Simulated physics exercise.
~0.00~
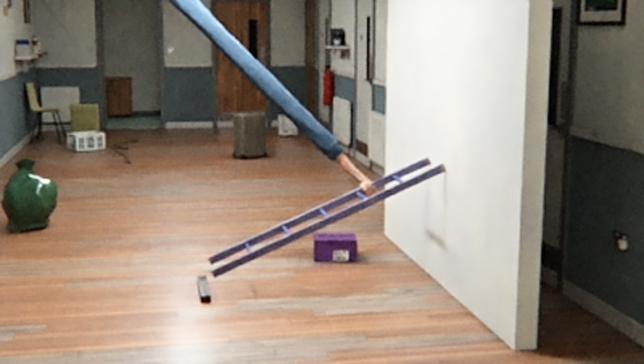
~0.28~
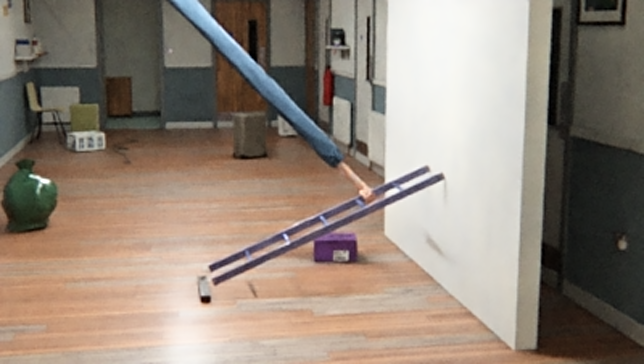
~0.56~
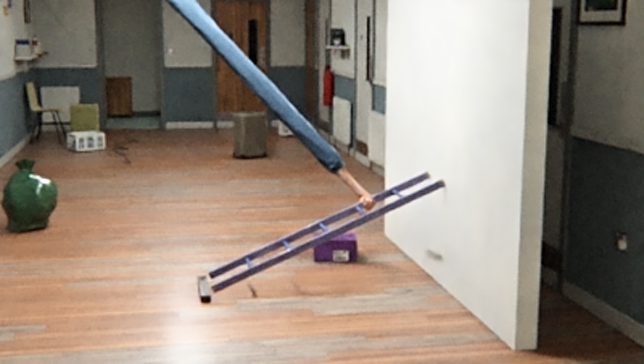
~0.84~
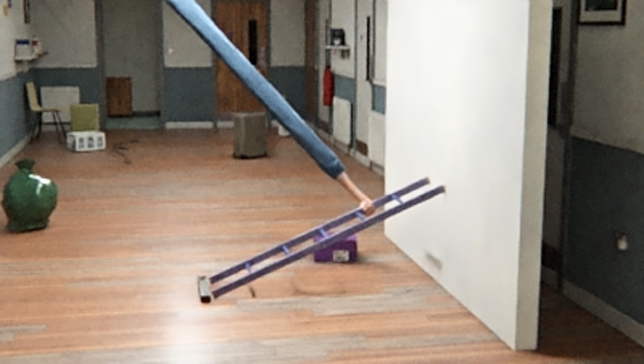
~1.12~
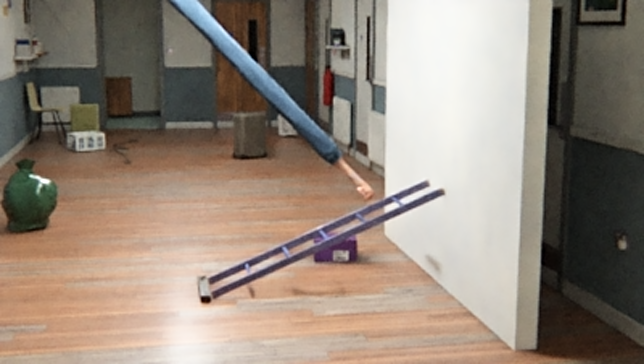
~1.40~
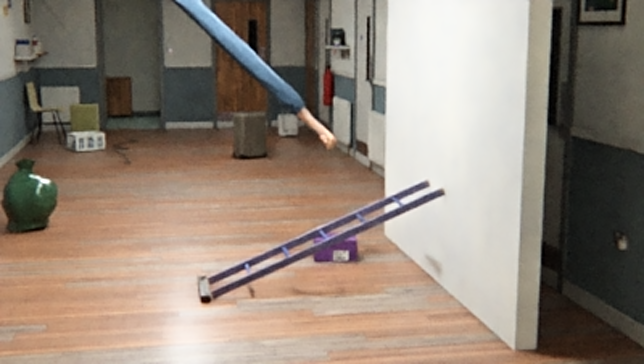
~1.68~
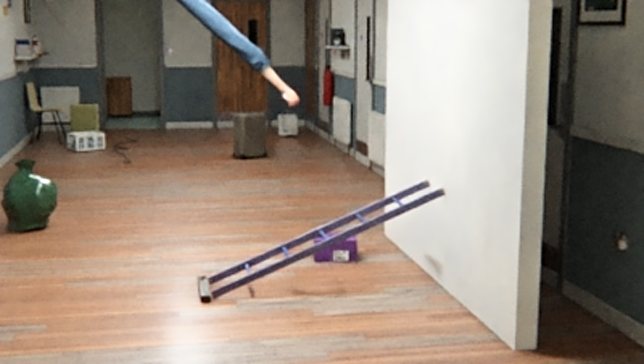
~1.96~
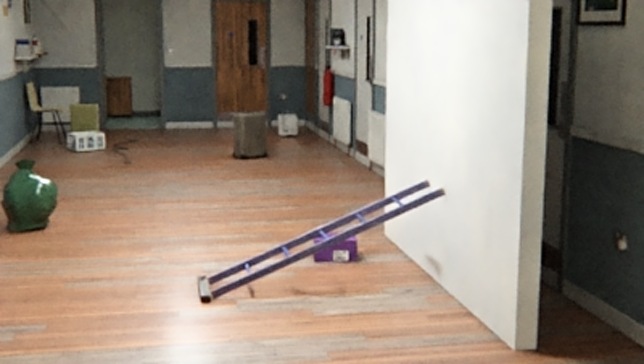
At the start, a hand at the end of a long blue sleeve holds a blue ladder that slants at a low angle against a white wall panel, its foot by a small dark batten on the wooden floor. A purple parcel sits just behind it. The hand lowers the ladder slightly until its upper end settles against the panel. The fingers then let go, and the arm draws back up and out of view. The ladder stays leaning where it was left, with the batten and parcel still in place.
